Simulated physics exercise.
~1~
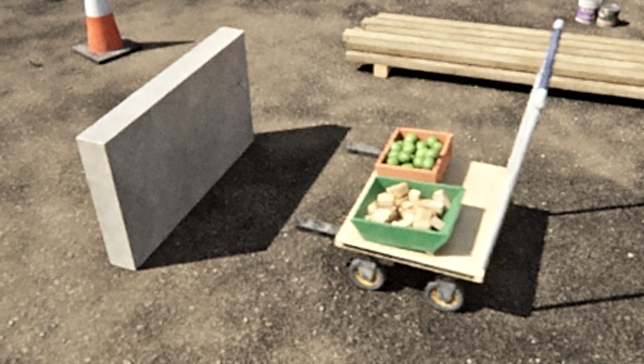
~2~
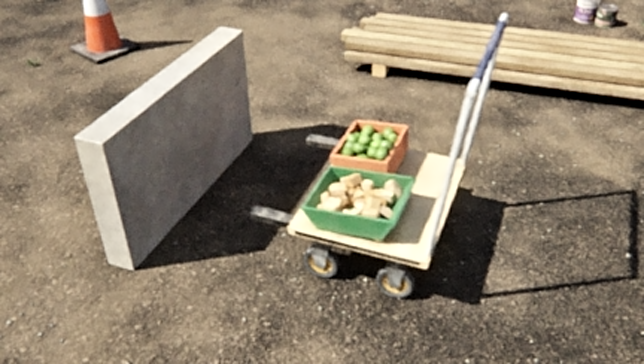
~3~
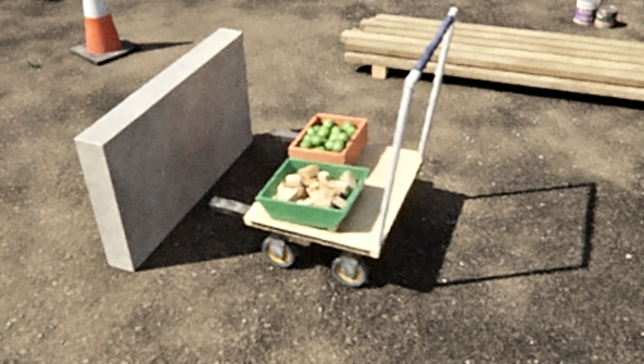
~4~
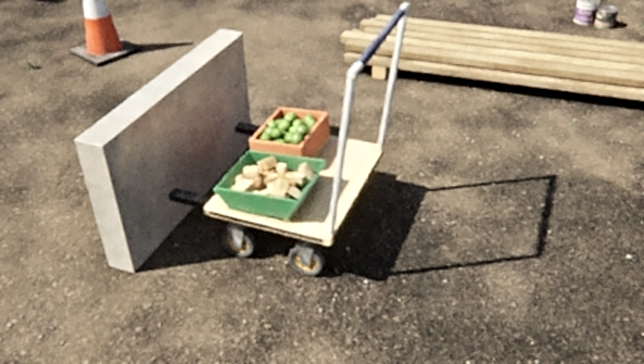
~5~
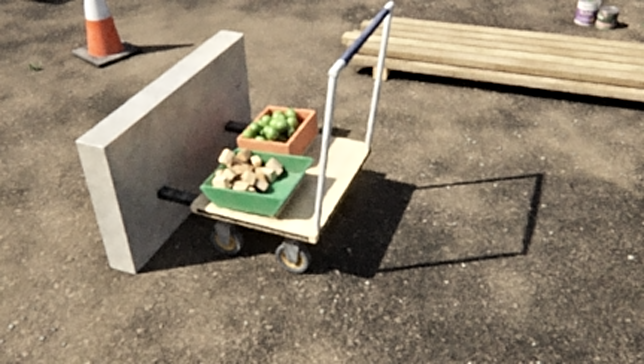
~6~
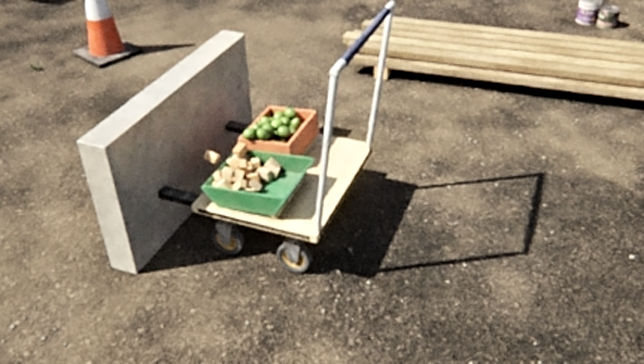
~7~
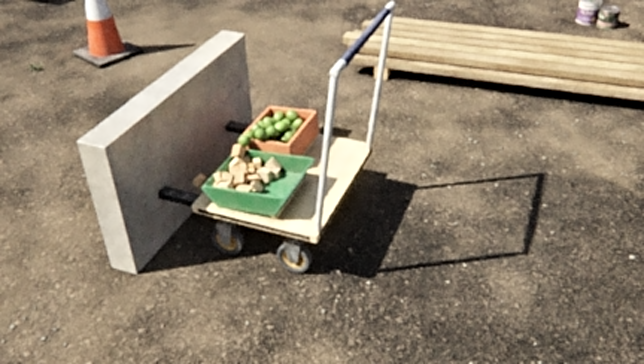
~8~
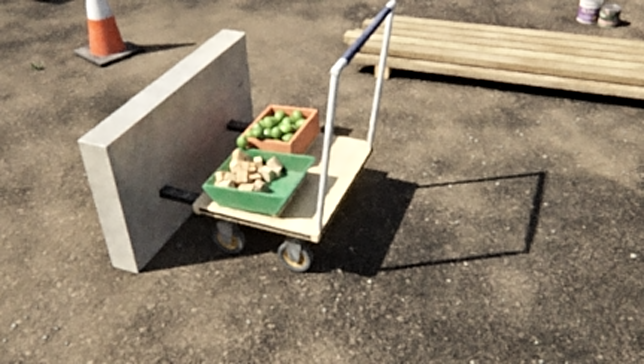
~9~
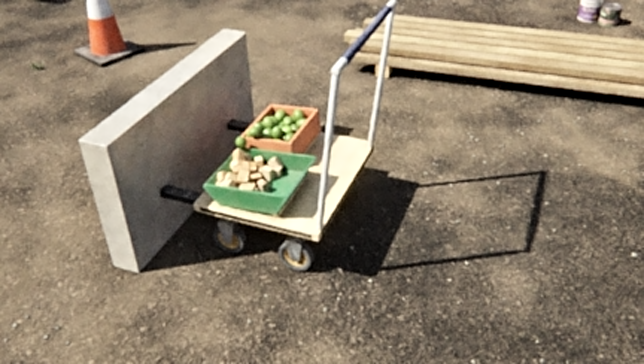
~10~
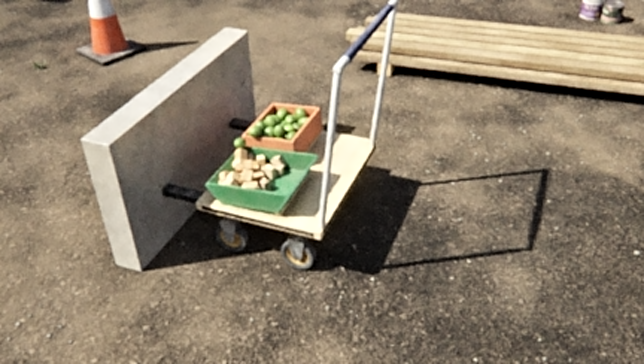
The clip opens on a flat trolley with a tall handle, carrying a green crate of wooden offcuts and an orange crate of round green items, to the right of a pale grey wall. The trolley rolls left across the dark ground until the bars at its front meet the wall and it stops abruptly. The crates stay put on the deck, but their contents surge left, and several offcuts tumble up over the green crate's left end. The load then settles, with one green item near the orange crate's left end. Finally, the trolley stands flat against the wall, nearly all the offcuts still in their crate.
